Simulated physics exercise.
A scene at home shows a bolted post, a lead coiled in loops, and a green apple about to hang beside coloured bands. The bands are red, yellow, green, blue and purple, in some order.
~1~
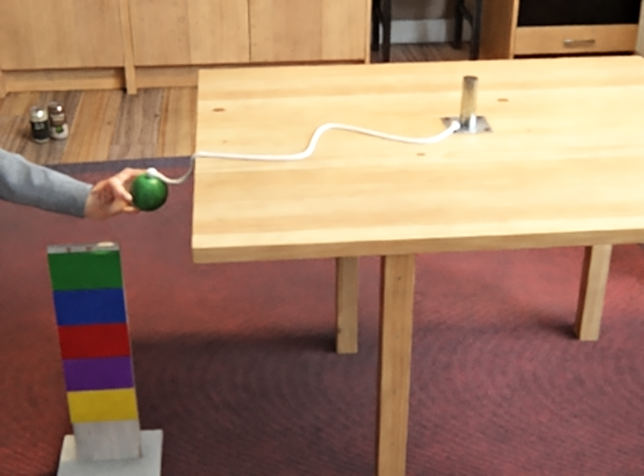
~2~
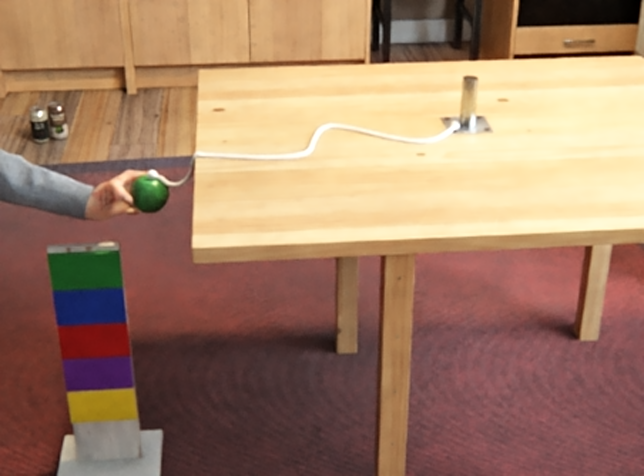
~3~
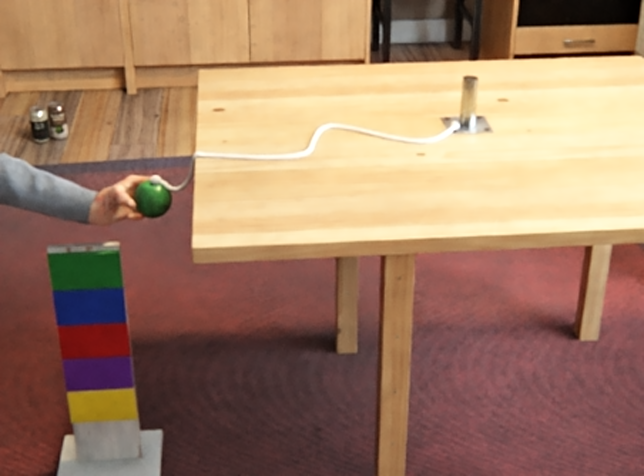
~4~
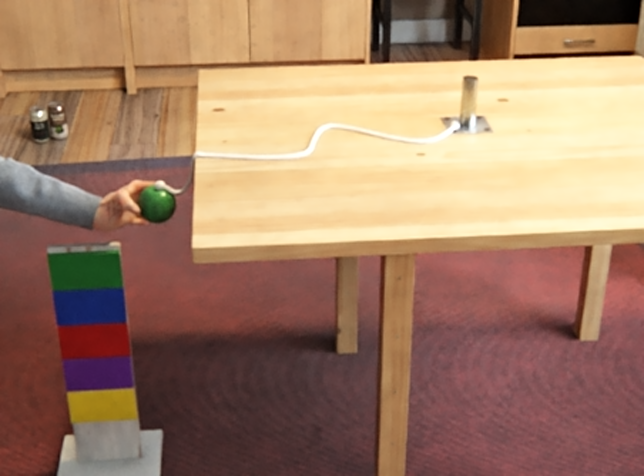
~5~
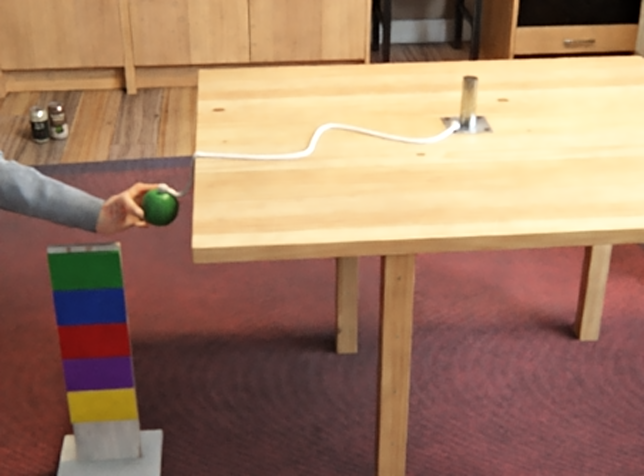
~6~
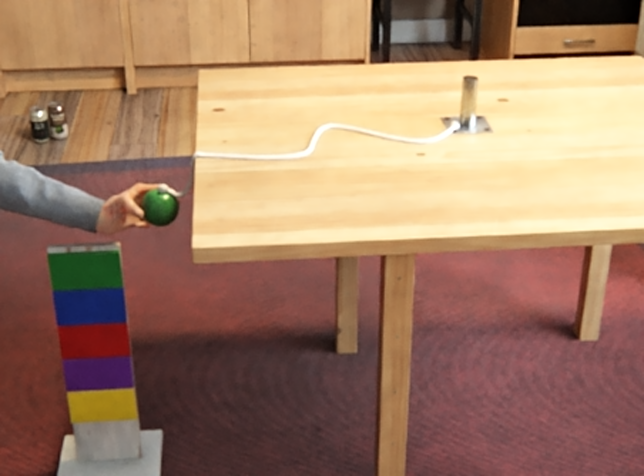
The clip shows a hand holding a green ball-like object above a stand with coloured bands, beside a wooden table with a white cord lying across it; the hand moves the object slightly right and down, then stays nearly still.
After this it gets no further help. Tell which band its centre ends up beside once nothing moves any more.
Beside the blue band.
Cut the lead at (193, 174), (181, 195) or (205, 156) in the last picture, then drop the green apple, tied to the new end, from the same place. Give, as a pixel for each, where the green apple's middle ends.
In that order: (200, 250), (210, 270) and (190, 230).
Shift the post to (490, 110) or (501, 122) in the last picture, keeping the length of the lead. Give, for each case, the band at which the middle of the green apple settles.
First try: Green; second try: Green.
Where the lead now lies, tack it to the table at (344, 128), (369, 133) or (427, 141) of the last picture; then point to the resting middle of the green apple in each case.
For the three tries you'd see (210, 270), (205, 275) and (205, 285).
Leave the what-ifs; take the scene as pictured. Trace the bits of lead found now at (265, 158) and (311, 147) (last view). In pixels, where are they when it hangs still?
They go to (195, 158) and to (245, 142).
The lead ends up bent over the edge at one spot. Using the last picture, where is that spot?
Roughly (271, 158).
A little later, apple near (209, 284); level with blue.
Next, apple near (191, 292); level with blue.
When it is over, apple near (199, 295); level with blue. At blue.
